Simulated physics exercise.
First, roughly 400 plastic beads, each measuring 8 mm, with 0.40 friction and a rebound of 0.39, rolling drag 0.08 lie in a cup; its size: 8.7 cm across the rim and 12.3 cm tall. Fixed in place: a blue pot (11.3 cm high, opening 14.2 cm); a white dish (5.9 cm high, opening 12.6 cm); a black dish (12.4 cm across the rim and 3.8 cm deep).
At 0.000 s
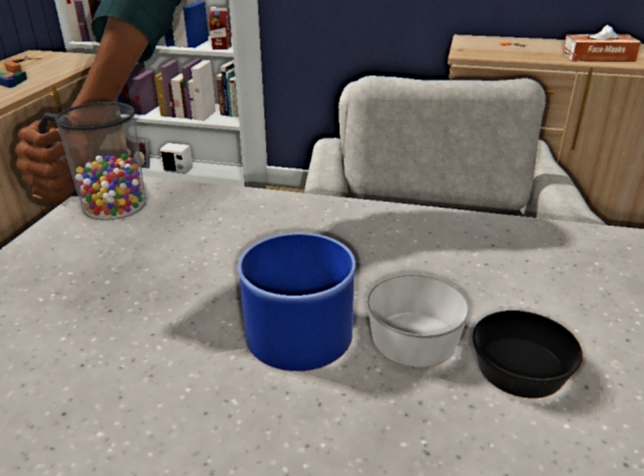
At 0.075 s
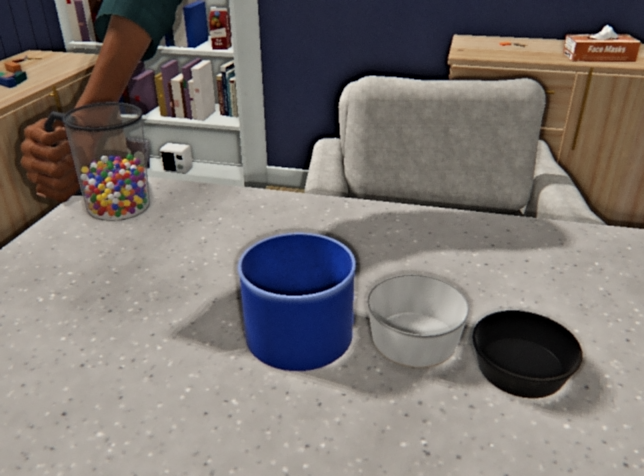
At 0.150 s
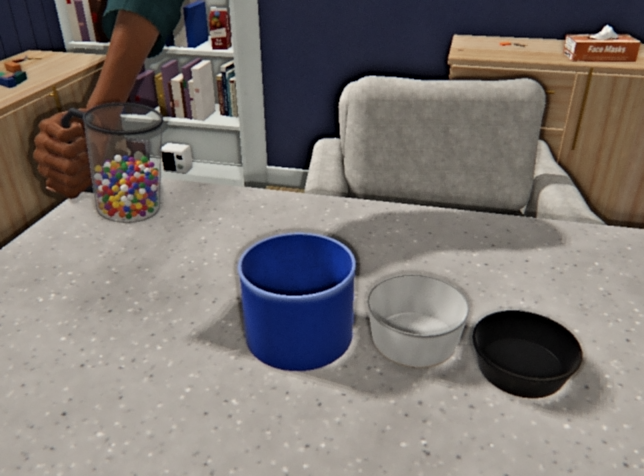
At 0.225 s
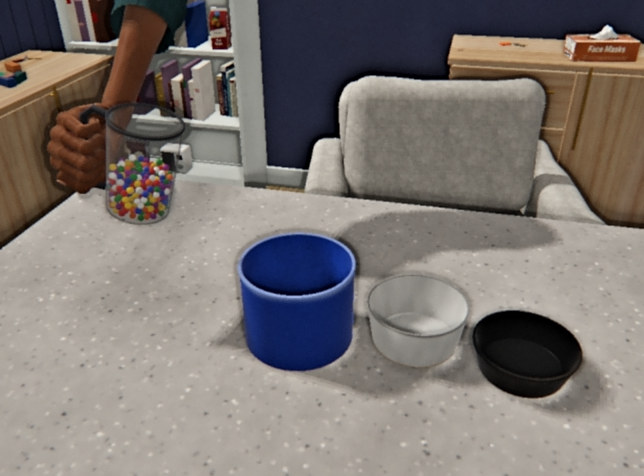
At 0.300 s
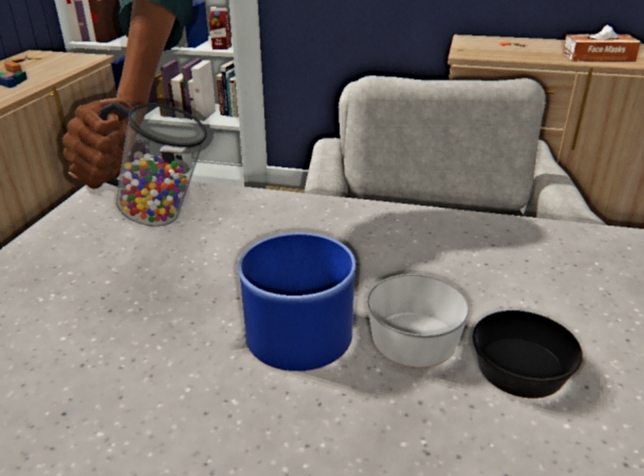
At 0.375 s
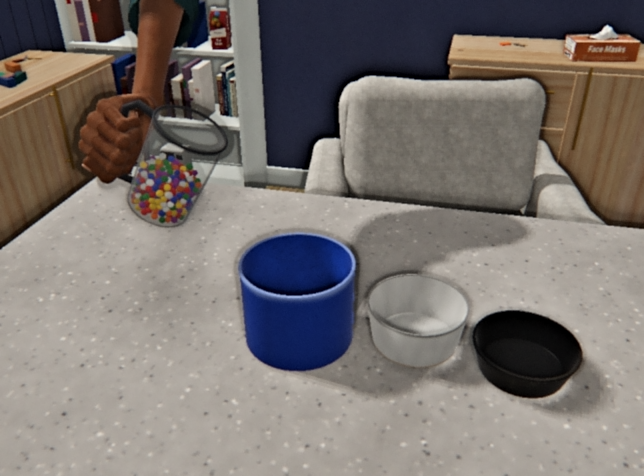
A hand gripping a clear cup of multicoloured beads moves it a short way right along the far left side of a speckled pale tabletop, seen from slightly above by a still camera. A blue pot, a white dish and a black dish sit in a row toward the right, before a grey chair and shelves. The cup, upright at first, leans steadily rightward as the beads shift inside.
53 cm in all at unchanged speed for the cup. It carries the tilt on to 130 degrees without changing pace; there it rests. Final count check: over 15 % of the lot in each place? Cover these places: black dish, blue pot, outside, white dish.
Over 15 %? Black dish: Yes; blue pot: No; outside: No; white dish: No.
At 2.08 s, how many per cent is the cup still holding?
I'd estimate some 0 per cent of the load.
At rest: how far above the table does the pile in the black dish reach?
Some 4.5 centimetres.
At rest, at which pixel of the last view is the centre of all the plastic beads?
Somewhere about (532, 357) in the final view.
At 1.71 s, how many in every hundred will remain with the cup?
At that moment, some 0 per cent of the load remains.
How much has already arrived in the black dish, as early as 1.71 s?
About 90 %.
After 0.89 s, tilt 75 degrees; cup 100 %; middle of all pieces near (268, 188).
After 1.31 s, tilt 113 degrees; white dish 5 %, cup 85 %, in the air 10 %; middle of all pieces near (393, 215).
Then, at 1.71 s, tilt 130 degrees; white dish 5 %, black dish 90 %; middle of all pieces near (524, 353).
Then, at 2.08 s, tilt 130 degrees; outside 5 %, white dish 5 %, black dish 90 %; middle of all pieces near (525, 354).
In the end, at 2.8 s, outside 5 %, white dish 5 %, cup 0 %, black dish 90 %, blue pot 0 %.
